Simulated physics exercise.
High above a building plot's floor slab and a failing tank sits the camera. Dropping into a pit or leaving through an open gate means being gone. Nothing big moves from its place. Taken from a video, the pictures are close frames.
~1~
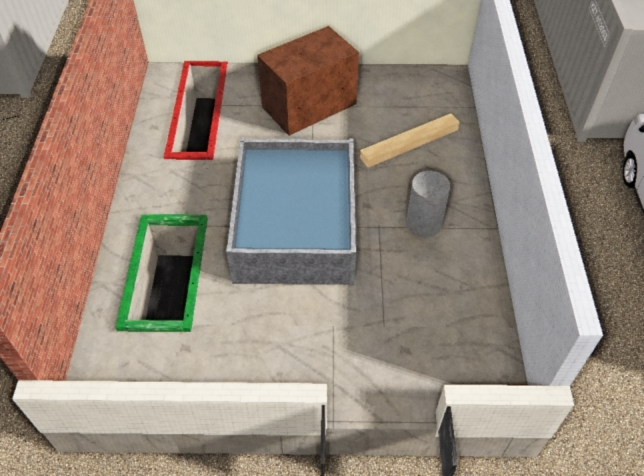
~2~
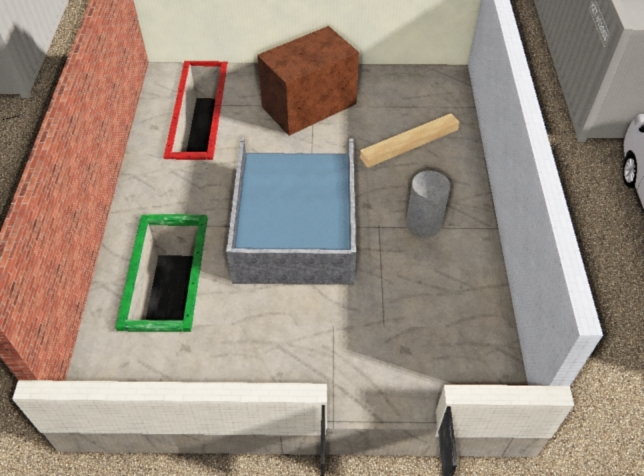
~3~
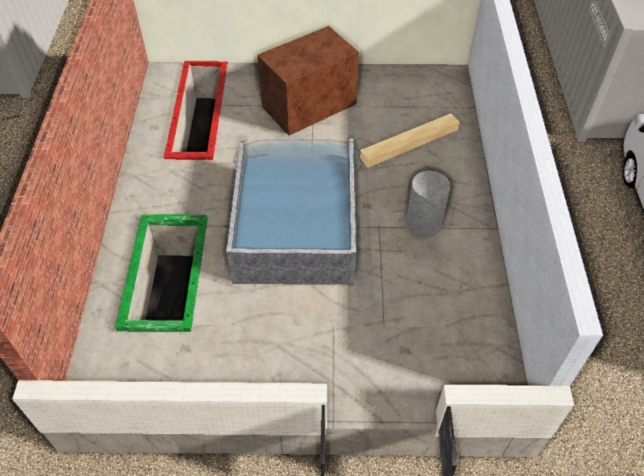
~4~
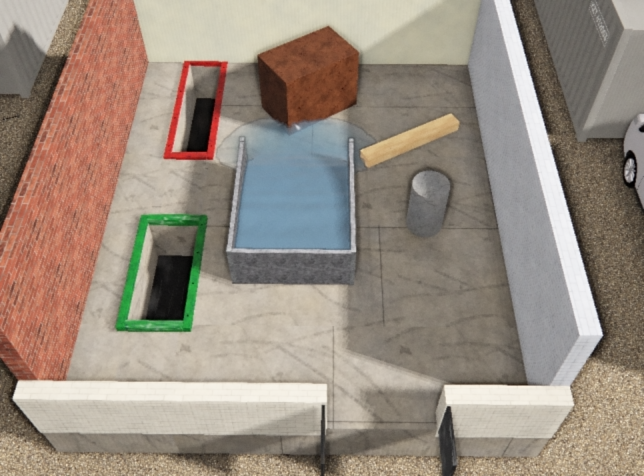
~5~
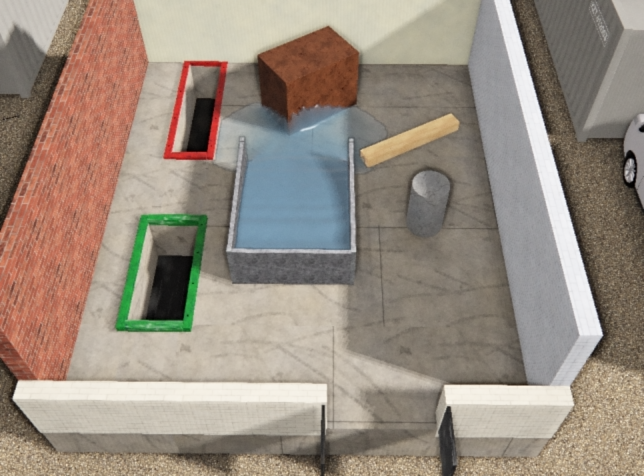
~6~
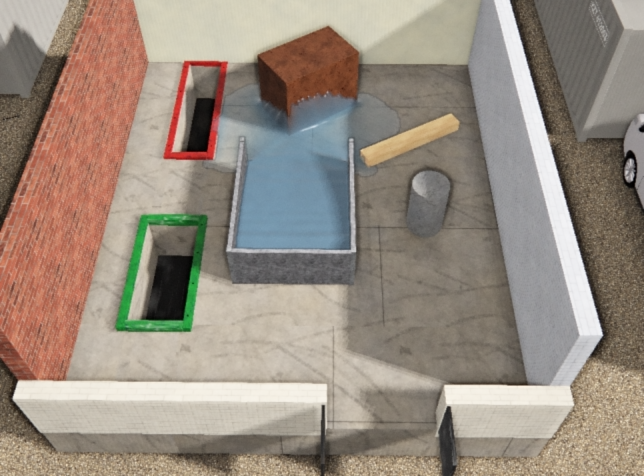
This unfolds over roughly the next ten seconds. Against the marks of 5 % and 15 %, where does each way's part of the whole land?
The gate gets hardly any of it - below five per cent, the green pit gets hardly any of it - below five per cent, the red pit gets a big share of it - past fifteen per cent.
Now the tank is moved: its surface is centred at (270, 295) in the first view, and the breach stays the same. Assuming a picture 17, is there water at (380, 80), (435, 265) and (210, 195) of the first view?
Well, first one got wet, second one stays dry, third one got wet.
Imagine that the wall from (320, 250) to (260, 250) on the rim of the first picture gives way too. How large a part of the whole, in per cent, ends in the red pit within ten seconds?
Red 6 %.
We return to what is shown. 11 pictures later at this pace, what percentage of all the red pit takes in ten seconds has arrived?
That share would be near 35 %.
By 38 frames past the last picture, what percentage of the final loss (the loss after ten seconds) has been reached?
Share gone: About 80 %.
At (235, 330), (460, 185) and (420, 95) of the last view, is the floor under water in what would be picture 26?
One by one: Left dry / waterlogged / waterlogged.
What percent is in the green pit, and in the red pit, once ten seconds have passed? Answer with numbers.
Close to 0 per cent, and close to 34 per cent.
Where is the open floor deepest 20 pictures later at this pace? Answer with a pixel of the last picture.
My finger goes to (467, 101).
A moment on, water covers 20 % of the floor; the gate 0 %, the green pit 0 %, the red pit 3 %.
Next, water covers 25 % of the floor; the gate 0 %, the green pit 0 %, the red pit 12 %.
Then, water covers 35 % of the floor; the gate 0 %, the green pit 0 %, the red pit 22 %.
Later, water covers 50 % of the floor; the gate 0 %, the green pit 0 %, the red pit 29 %.
In the end, water covers 75 % of the floor; the gate 2 %, the green pit 0 %, the red pit 34 %.
